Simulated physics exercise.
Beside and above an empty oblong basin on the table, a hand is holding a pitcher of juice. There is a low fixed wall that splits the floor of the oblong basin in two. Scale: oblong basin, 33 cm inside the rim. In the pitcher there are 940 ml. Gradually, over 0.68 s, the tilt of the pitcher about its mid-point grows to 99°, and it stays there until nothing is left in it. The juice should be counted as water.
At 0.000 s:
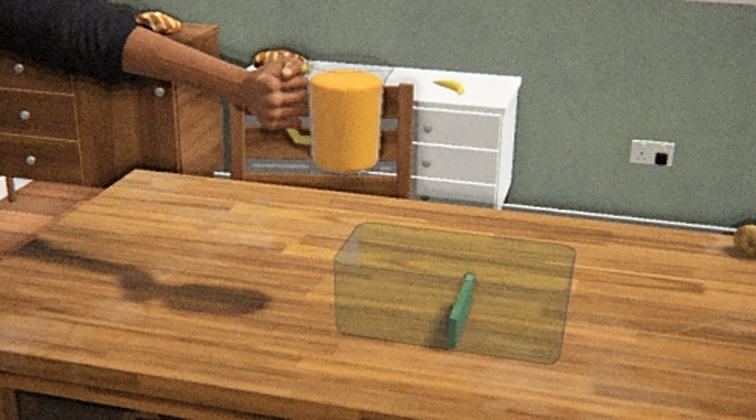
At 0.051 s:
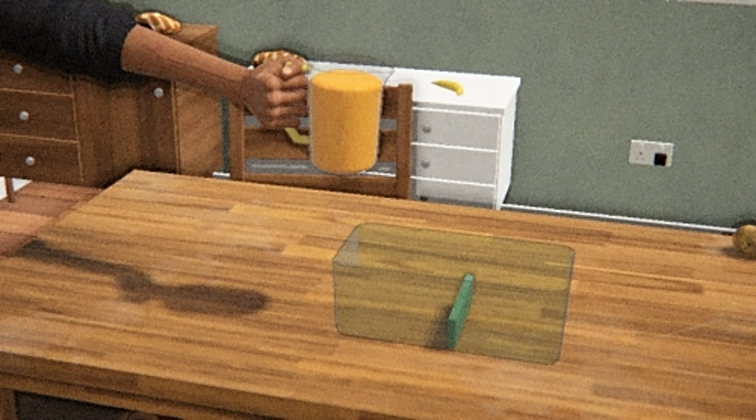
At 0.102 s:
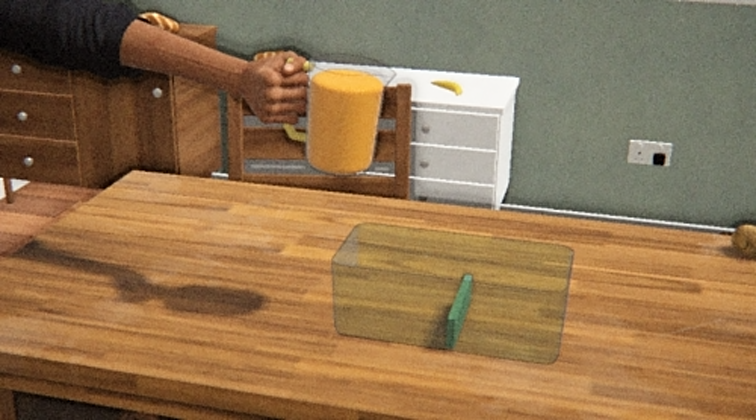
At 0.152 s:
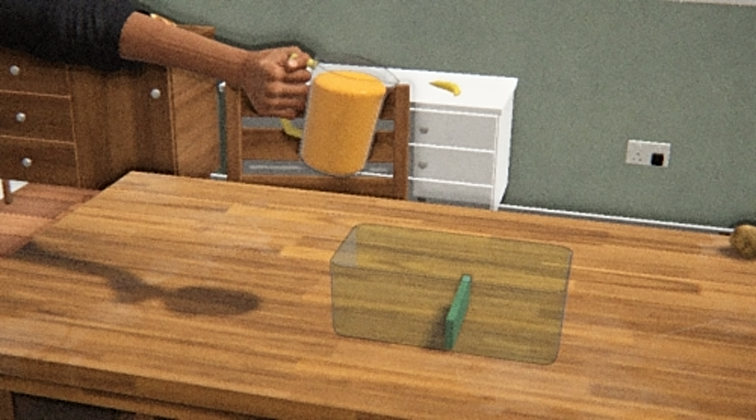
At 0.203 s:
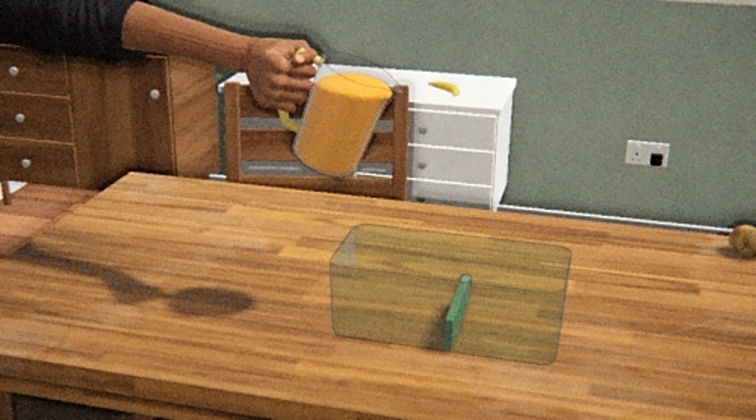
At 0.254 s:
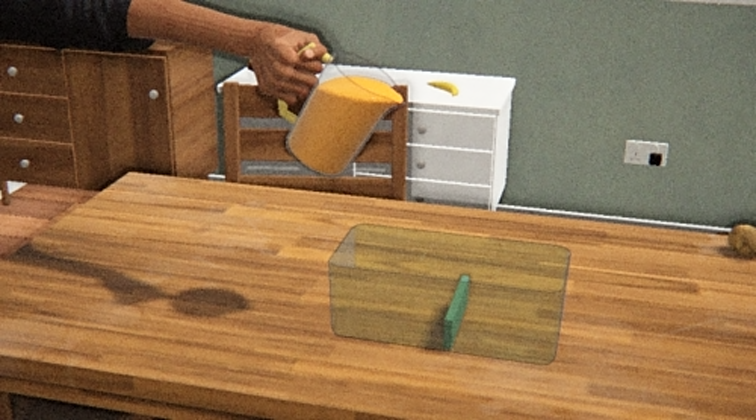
At the start, a hand holds a pitcher of orange juice upright above a wooden table, where a see-through oblong basin sits with a green divider inside. The hand then tilts the pitcher gradually to the right, and the juice shifts toward the lip while the basin stays still and empty.
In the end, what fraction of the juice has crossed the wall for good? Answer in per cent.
In the end about 43 per cent has crossed for good.
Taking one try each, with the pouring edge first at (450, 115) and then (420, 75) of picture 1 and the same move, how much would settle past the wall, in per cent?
95 per cent first, 90 per cent second.
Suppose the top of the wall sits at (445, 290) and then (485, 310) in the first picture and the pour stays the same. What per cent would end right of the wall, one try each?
Result: 80 per cent, then 15 per cent.
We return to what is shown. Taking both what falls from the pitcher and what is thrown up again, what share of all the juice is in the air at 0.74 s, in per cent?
About 26 percent.
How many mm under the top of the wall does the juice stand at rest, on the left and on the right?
Measured: Left around 28 mm, right around 30 mm.
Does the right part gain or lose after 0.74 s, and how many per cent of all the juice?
It goes higher by about 24 %.
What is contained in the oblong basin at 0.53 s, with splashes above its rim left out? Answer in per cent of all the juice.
Close to 5 in a hundred.
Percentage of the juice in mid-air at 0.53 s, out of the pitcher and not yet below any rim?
Some 24 % is the figure.
Then, 0.53 s in, the tilt is 88° and 70 per cent is still to pour, 2 is left of the wall and 3 right of it.
Then, 0.74 s in, the tilt is 99° and 30 per cent is still to pour, 25 is left of the wall and 19 right of it.
Then, 0.95 s in, the tilt is 99° and 9 per cent is still to pour, 40 is left of the wall and 40 right of it.
Then, 1.18 s in, the tilt is 99° and 2 per cent is still to pour, 52 is left of the wall and 43 right of it.
Finally, 55 per cent lies left of the wall, 43 right of it and 2 outside.
